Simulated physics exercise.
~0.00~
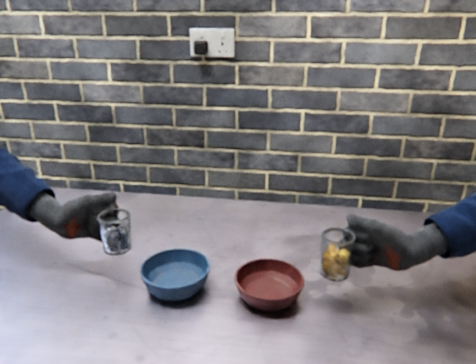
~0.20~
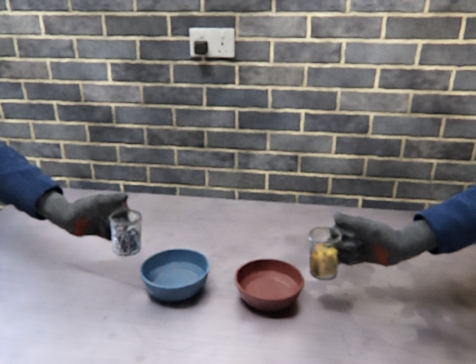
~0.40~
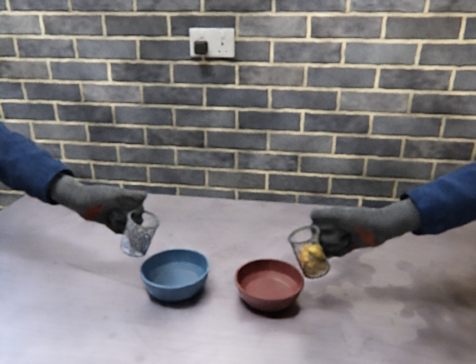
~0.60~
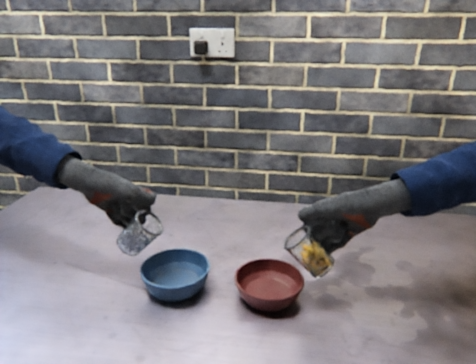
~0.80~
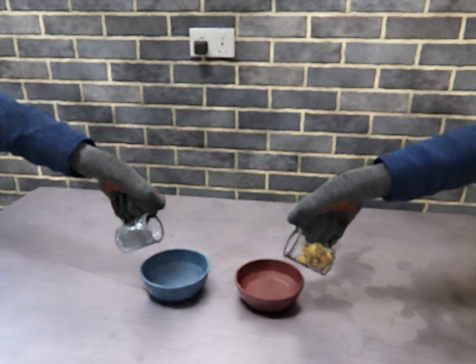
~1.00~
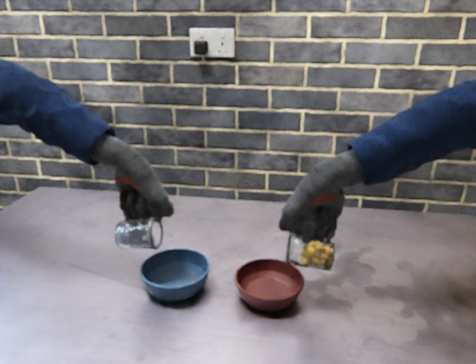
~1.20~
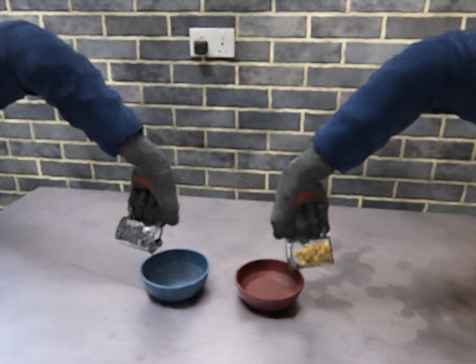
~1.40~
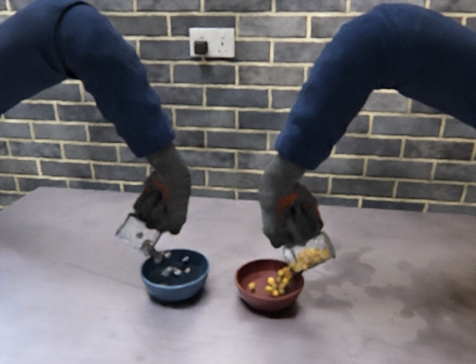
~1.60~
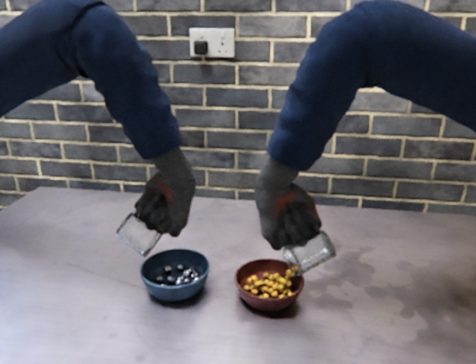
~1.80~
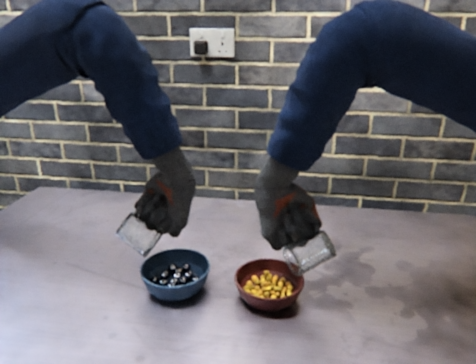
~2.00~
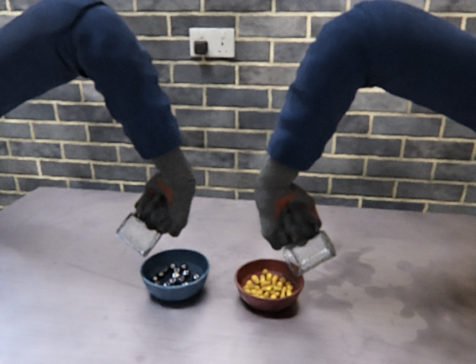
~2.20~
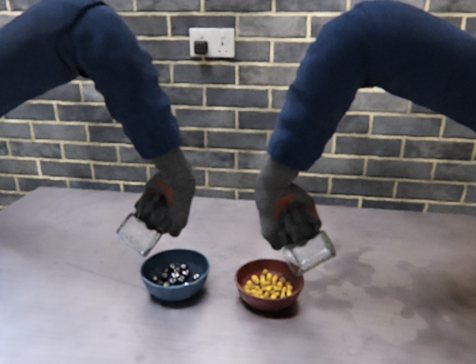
Two gloved hands tipping glass cups over, pouring dark and yellow pieces into blue and red bowls, where all settle inside.
